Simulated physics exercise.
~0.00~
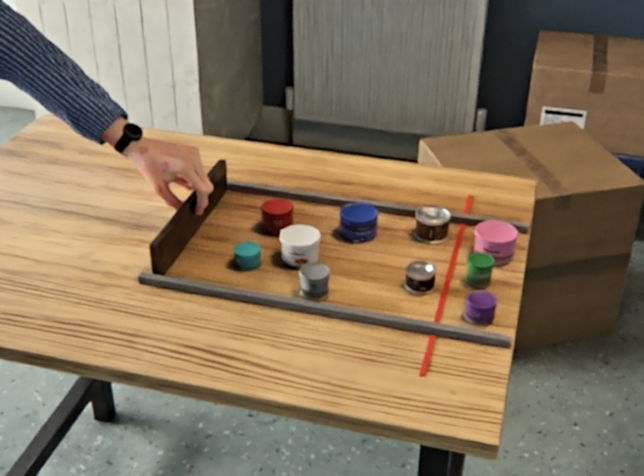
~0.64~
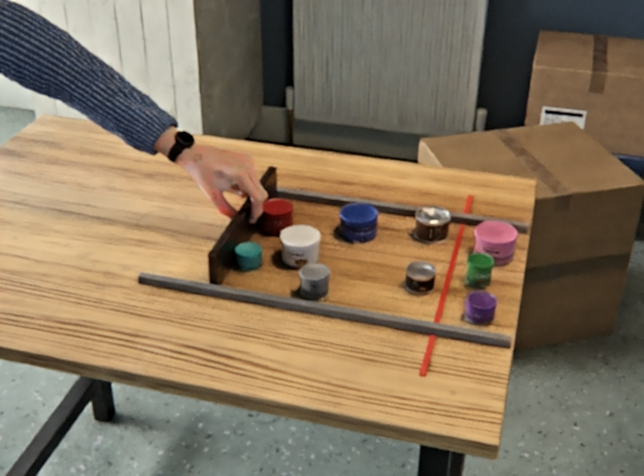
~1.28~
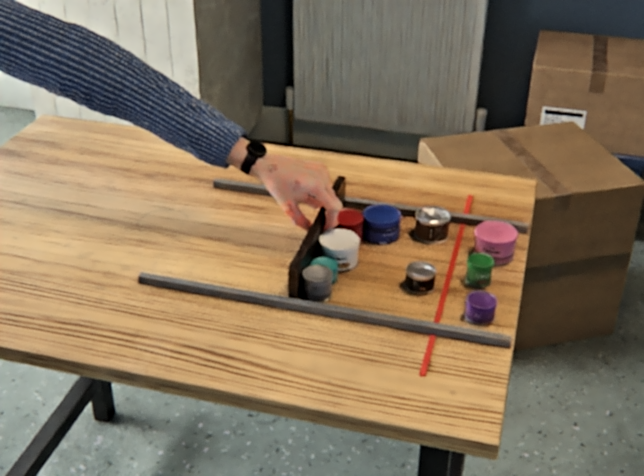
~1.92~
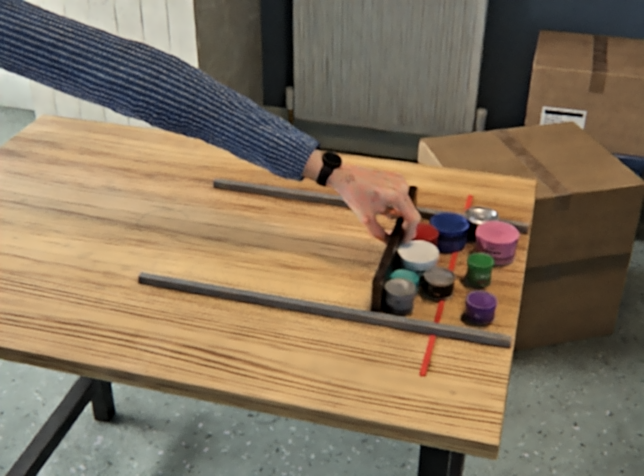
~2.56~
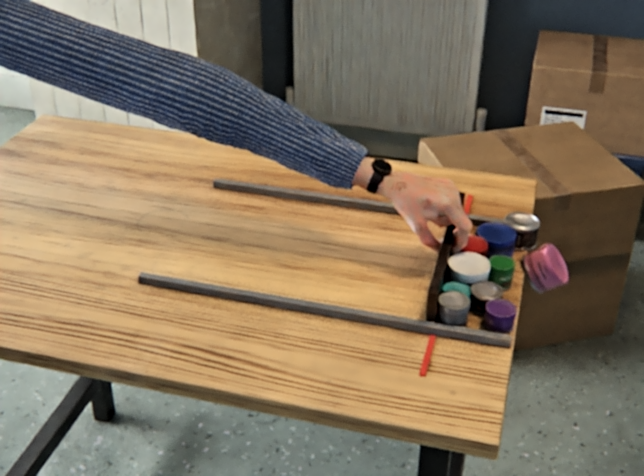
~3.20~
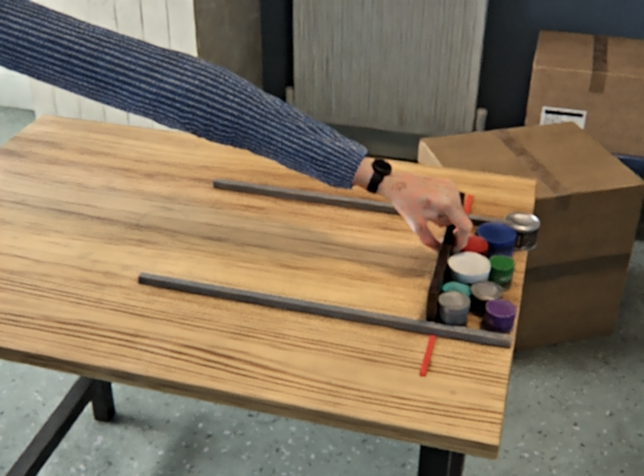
On a wooden table, a hand slides a board rightward, pushing tubs until a pink one falls off.
